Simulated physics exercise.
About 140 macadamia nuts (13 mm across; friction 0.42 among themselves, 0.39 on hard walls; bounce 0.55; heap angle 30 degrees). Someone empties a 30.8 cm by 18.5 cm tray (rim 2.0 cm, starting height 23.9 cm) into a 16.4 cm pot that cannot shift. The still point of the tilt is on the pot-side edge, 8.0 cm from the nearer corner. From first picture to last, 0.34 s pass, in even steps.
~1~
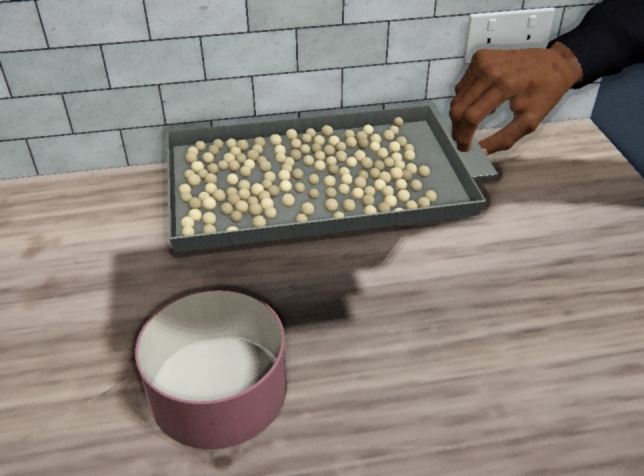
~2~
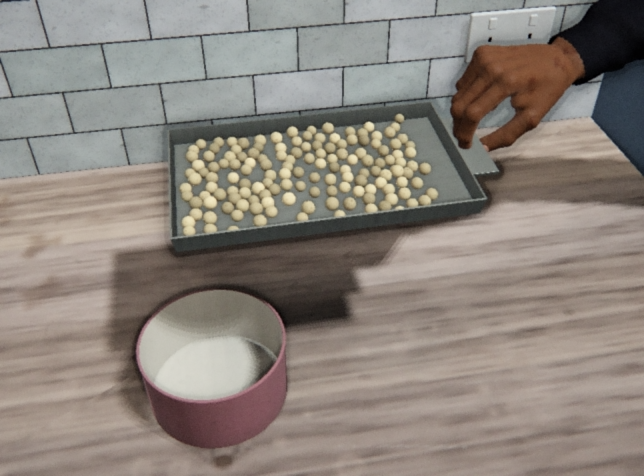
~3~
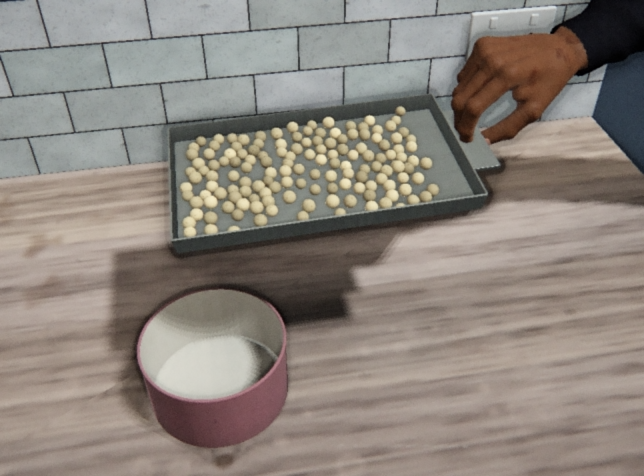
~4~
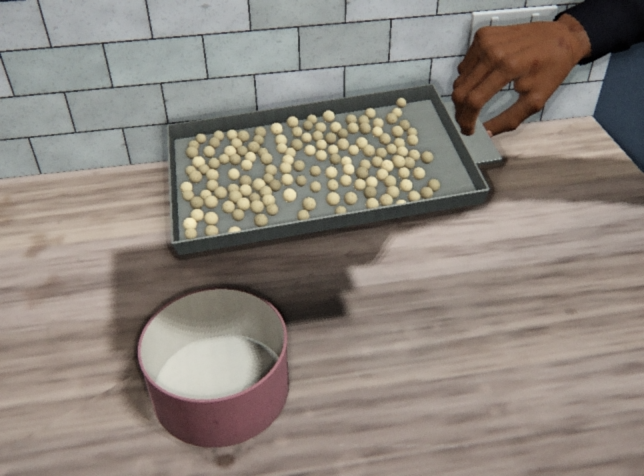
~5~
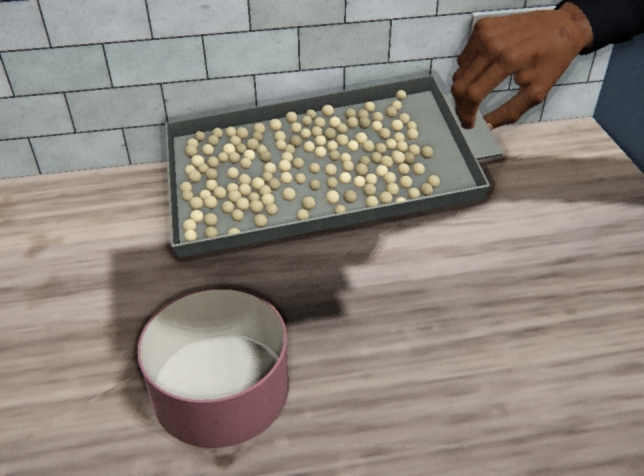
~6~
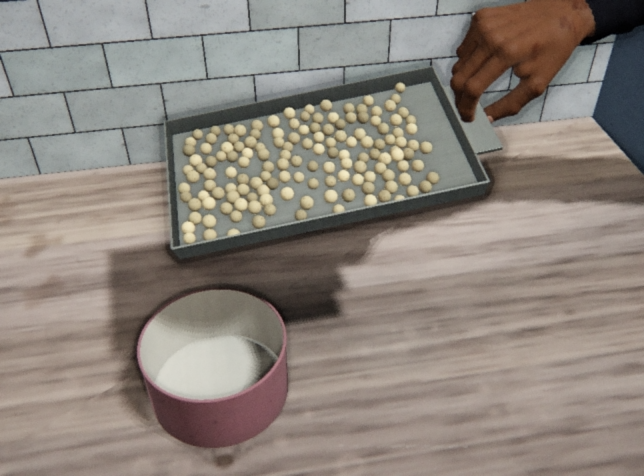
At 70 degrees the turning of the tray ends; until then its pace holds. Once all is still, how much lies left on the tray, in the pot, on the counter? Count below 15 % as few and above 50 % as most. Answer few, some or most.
Left on the tray: Most; in the pot: Few; on the counter: Few.
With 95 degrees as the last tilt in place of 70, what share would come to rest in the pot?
In that case some 85 per cent.
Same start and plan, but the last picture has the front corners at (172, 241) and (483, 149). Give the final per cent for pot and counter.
Pot 0, counter 0.
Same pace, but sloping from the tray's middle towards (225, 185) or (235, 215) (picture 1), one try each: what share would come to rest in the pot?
Some 0 and 0 per cent.
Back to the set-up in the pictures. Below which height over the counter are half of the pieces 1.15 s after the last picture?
Some 28 cm.
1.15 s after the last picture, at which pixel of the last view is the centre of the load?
Around (254, 181).
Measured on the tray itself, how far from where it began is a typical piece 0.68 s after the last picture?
Some 5 cm.
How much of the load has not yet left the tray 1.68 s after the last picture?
Some 100 per cent of the load.
Then, 0.68 s after the last picture, tilt 38 degrees; the tray holds 100 %, the pot 0 %.
Then, 1.15 s after the last picture, tilt 57 degrees; the tray holds 100 %, the pot 0 %.
Then, 1.68 s after the last picture, tilt 70 degrees; the tray holds 100 %, the pot 0 %.
In the end, tray 100 %, pot 0 %, counter 0 %.
